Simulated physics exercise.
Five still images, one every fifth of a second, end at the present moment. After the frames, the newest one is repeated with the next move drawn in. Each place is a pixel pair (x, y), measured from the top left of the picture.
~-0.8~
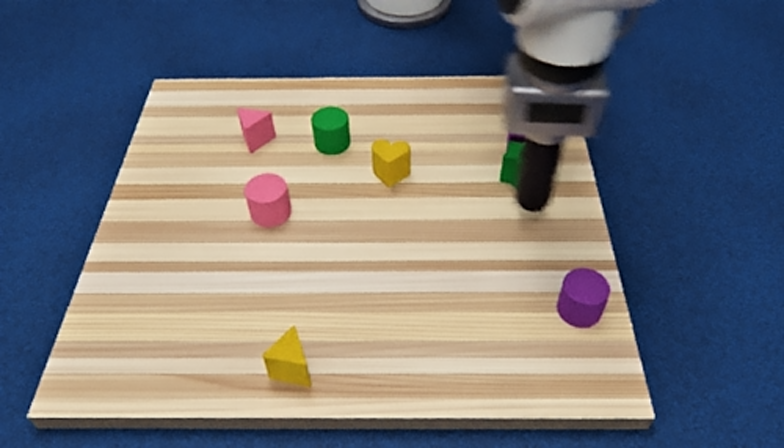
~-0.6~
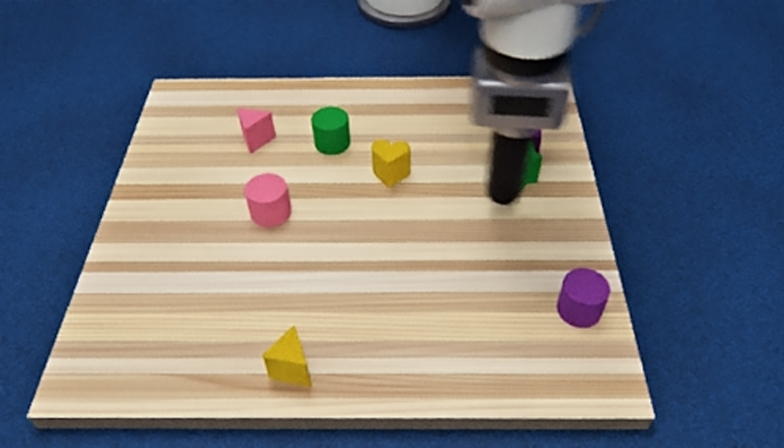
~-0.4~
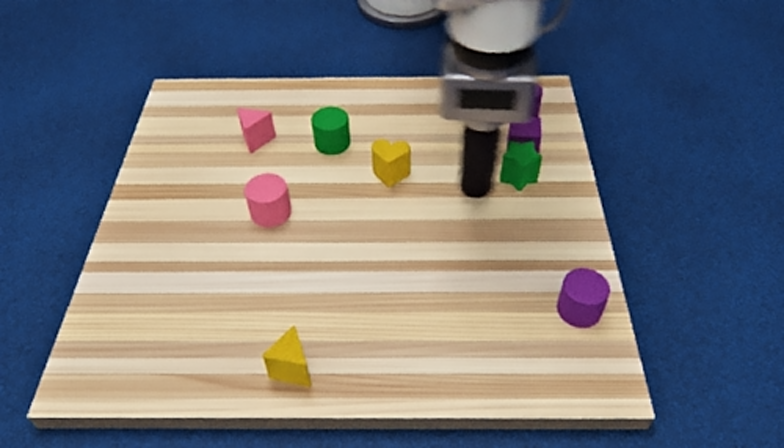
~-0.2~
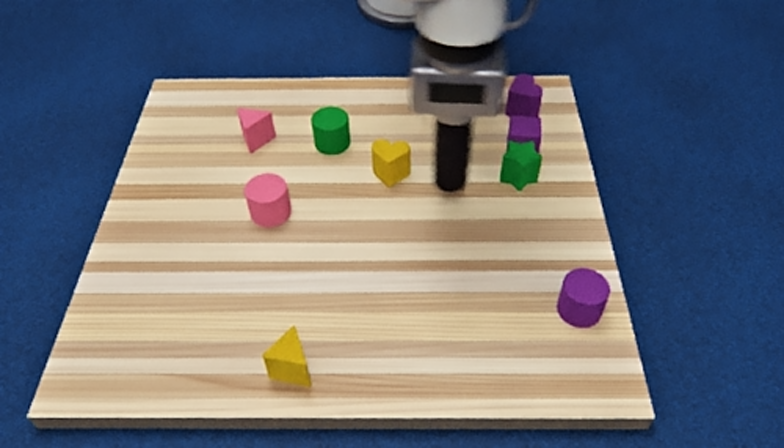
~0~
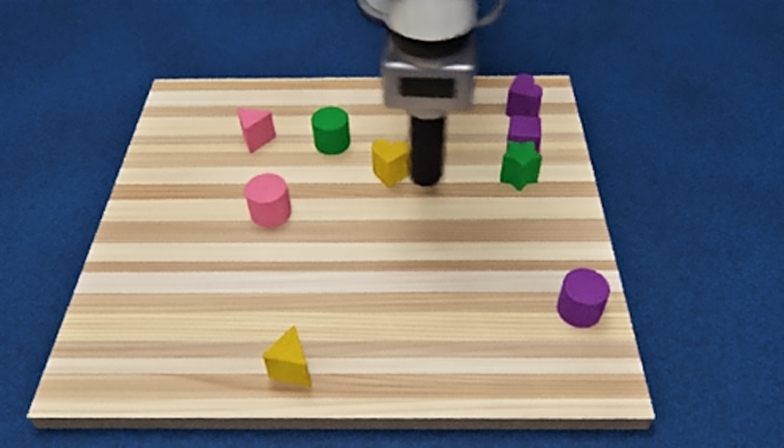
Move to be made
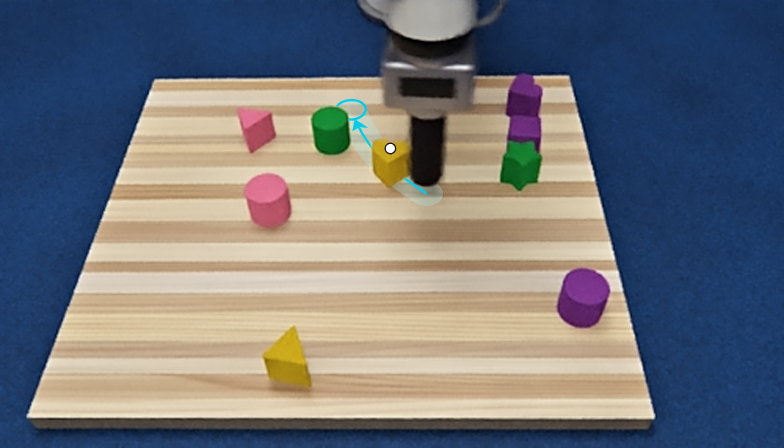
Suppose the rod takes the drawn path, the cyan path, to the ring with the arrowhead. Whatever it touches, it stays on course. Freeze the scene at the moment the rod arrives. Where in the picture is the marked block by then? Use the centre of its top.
Its top centre lands on (337, 126).
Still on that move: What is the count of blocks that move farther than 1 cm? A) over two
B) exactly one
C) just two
Correct choice: C.
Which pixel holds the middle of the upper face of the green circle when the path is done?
Its top centre lands on (311, 114).
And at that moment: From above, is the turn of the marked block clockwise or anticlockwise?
Rotates counter-clockwise.
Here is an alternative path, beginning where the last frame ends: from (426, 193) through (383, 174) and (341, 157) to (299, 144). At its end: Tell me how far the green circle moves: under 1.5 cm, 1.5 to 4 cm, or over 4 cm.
That one ends up more than 4 cm from where it is now.
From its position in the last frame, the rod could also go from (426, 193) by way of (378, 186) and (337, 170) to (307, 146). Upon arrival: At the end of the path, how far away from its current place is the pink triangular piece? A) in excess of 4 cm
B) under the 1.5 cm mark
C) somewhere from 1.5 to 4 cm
My answer is option B.
Drawn move, from (426, 193) via (391, 167) and (366, 139), ending at (351, 110); the dot is on the yellow heart.
The first path, step by step. One third of the way, rod at (390, 149); yellow heart at (362, 133), turned 30° anticlockwise.
Two thirds of the way, rod at (364, 120); green circle at (311, 114); yellow heart at (337, 126), turned 70° anticlockwise.
At the end, rod at (349, 92); green circle at (311, 114); yellow heart at (337, 126), turned 75° anticlockwise.
